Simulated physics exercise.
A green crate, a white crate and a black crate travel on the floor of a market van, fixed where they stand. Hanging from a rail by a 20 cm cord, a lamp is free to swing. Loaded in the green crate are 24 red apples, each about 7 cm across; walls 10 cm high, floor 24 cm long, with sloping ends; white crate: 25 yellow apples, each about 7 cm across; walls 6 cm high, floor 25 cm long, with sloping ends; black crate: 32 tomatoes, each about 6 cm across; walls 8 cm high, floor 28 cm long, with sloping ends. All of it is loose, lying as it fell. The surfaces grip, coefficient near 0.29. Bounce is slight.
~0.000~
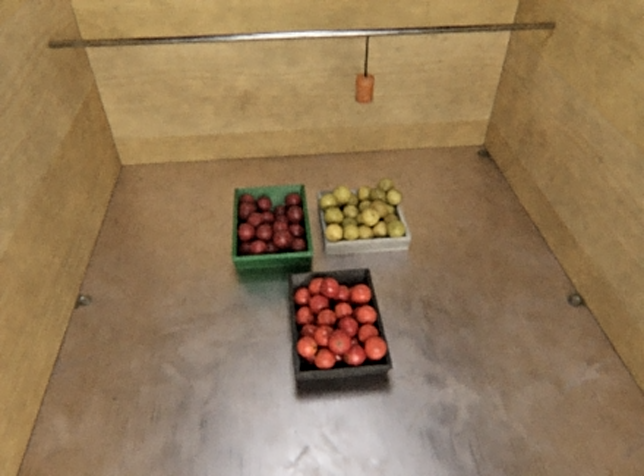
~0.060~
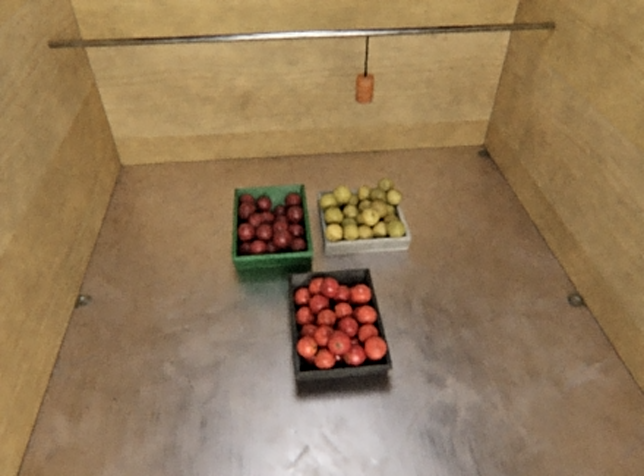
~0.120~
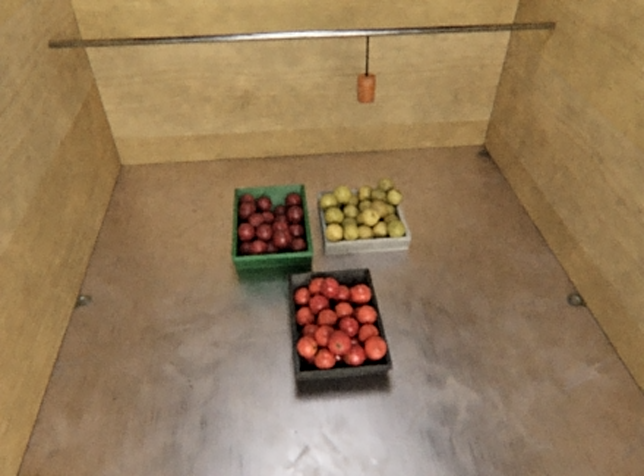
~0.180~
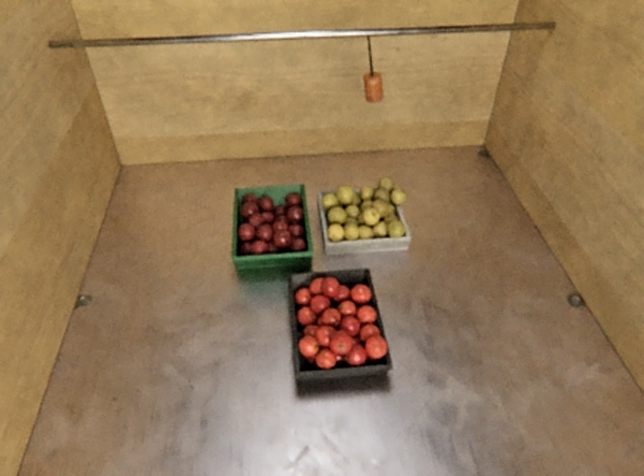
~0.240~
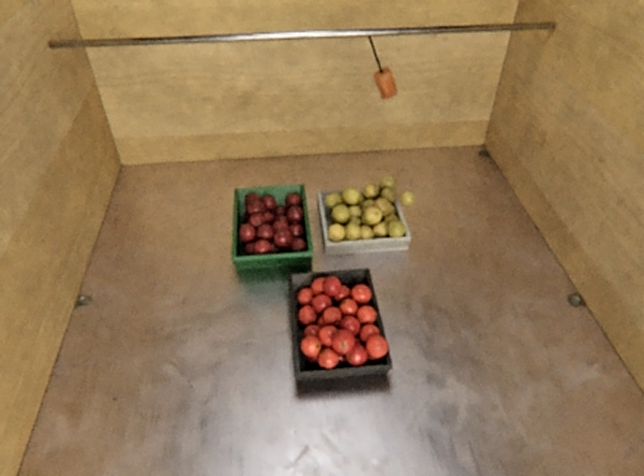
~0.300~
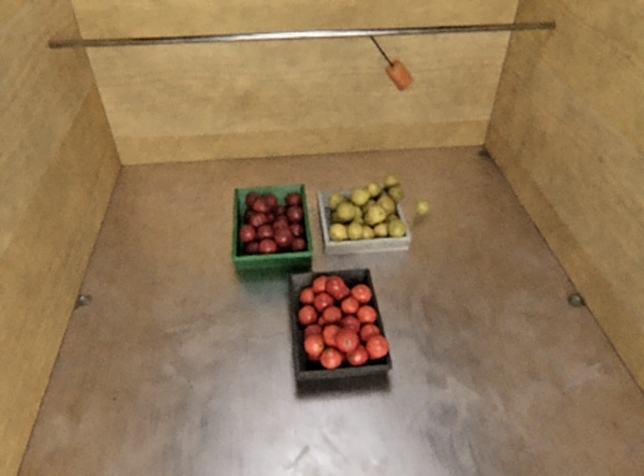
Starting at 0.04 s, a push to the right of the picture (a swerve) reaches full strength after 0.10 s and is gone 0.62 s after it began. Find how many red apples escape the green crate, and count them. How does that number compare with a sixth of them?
Most likely the share lost is smaller than a sixth.
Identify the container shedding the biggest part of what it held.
It is the white crate.
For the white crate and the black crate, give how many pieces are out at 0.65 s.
About: White crate 8, black crate 3.
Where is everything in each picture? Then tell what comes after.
In the first frame (each is followed by its nearest rim corner in this view), green crate, (234, 257); white crate, (327, 242); the lamp leans 0°; none out.
In the second frame, green crate, (234, 257); the lamp leans 0°.
In the third frame, green crate, (234, 257); the lamp leans 2°.
In the fourth frame, green crate, (234, 257); the lamp leans 9°.
In the fifth frame, green crate, (234, 257); the lamp leans 22°; 1 out, the lowest apple at (408, 198).
In the sixth frame, green crate, (234, 257); white crate, (327, 242); the lamp leans 38°; 1 out, the lowest apple at (422, 206).
After 0.45 s, green crate 24 in, 0 out, white crate 21 in, 4 out and black crate 32 in, 0 out.
After 0.65 s, green crate 24 in, 0 out, white crate 17 in, 8 out and black crate 29 in, 3 out.
After 0.92 s, green crate 24 in, 0 out, white crate 14 in, 11 out and black crate 29 in, 3 out.
When it is over (at 1.26 s), green crate 24 in, 0 out, white crate 14 in, 11 out and black crate 29 in, 3 out. Asked share, 0 of 24, 0 per cent.
